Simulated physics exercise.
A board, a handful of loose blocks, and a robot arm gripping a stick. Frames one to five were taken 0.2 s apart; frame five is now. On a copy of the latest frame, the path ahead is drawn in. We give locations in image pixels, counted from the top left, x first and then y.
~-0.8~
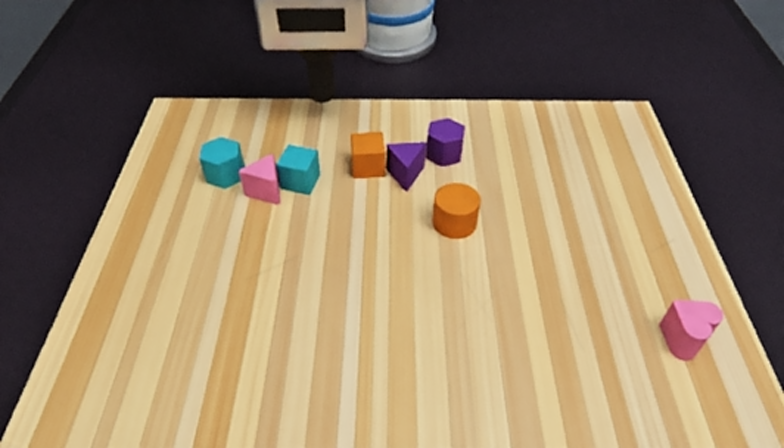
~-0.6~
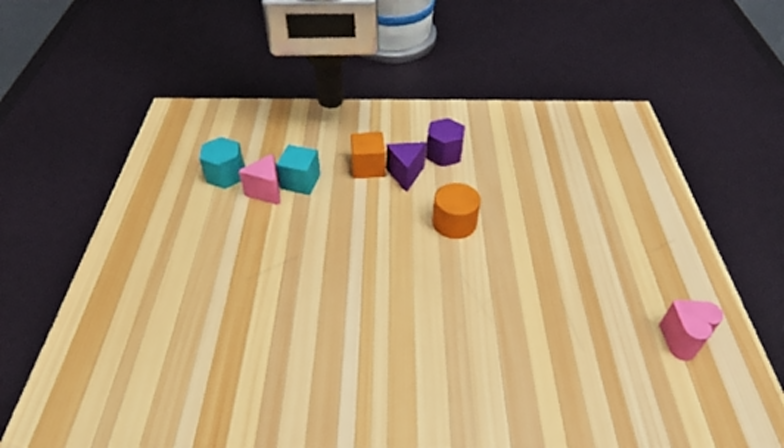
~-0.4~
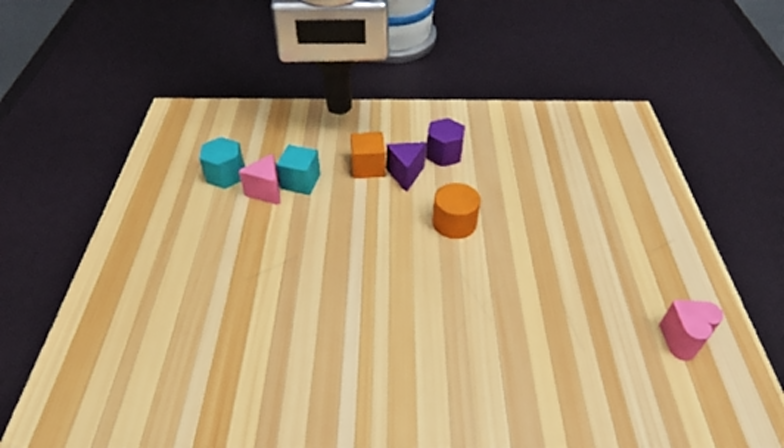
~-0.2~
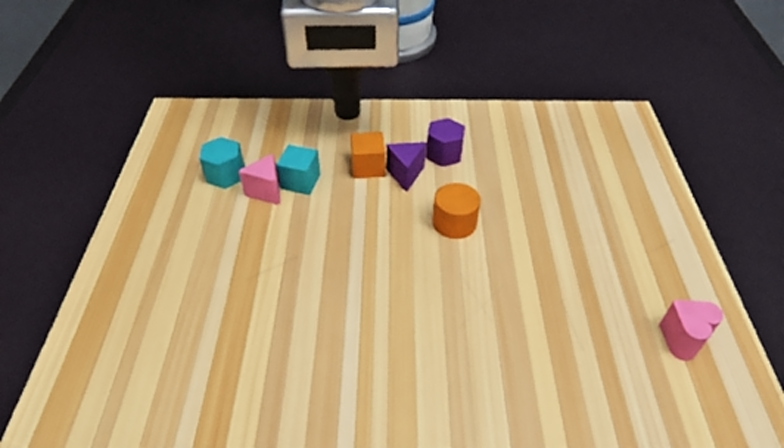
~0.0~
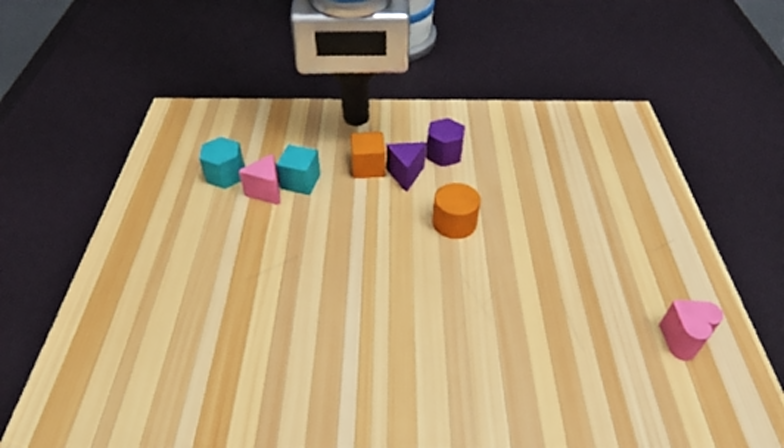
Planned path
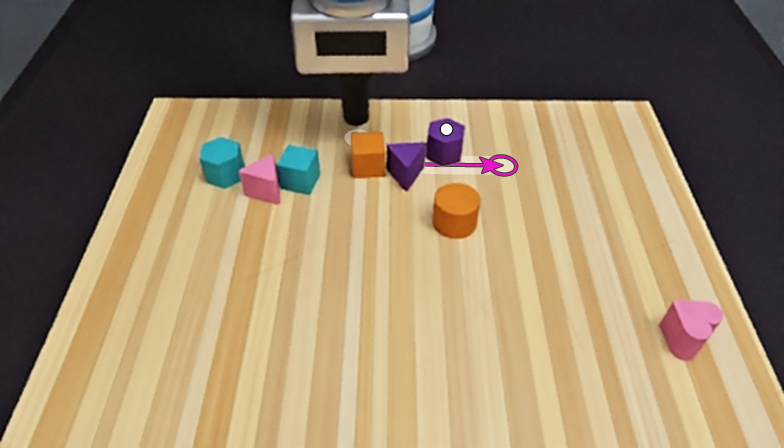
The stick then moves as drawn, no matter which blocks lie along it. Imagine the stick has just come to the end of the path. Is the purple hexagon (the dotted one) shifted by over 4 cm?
I'd say yes.
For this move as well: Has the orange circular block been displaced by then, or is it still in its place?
It holds its position.
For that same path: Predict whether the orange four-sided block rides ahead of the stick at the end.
It ends up beside or behind the stick.
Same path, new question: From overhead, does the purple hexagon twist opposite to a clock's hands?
Yes, it checks out.
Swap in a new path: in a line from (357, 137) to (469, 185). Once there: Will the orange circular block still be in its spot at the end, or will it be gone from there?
From what I can tell, it will keep its place.
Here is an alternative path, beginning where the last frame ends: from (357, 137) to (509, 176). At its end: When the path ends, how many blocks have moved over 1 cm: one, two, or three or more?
Blocks displaced: 1.
Path on the board, from (357, 137) over (397, 159) and (449, 165) to (503, 165); the dot is on the purple hexagon.
On the path given first. One third of the way, stick at (397, 141); orange four-sided block at (370, 149), turned 25° clockwise; purple triangle at (410, 153), turned 15° anticlockwise.
Two thirds of the way, stick at (452, 146); orange four-sided block at (370, 149), turned 25° clockwise; purple triangle at (418, 157); purple hexagon at (473, 124), turned 40° anticlockwise.
At the end, stick at (506, 147); orange four-sided block at (370, 149), turned 25° clockwise; purple triangle at (418, 157); purple hexagon at (488, 120), turned 95° anticlockwise; orange circular block in place.
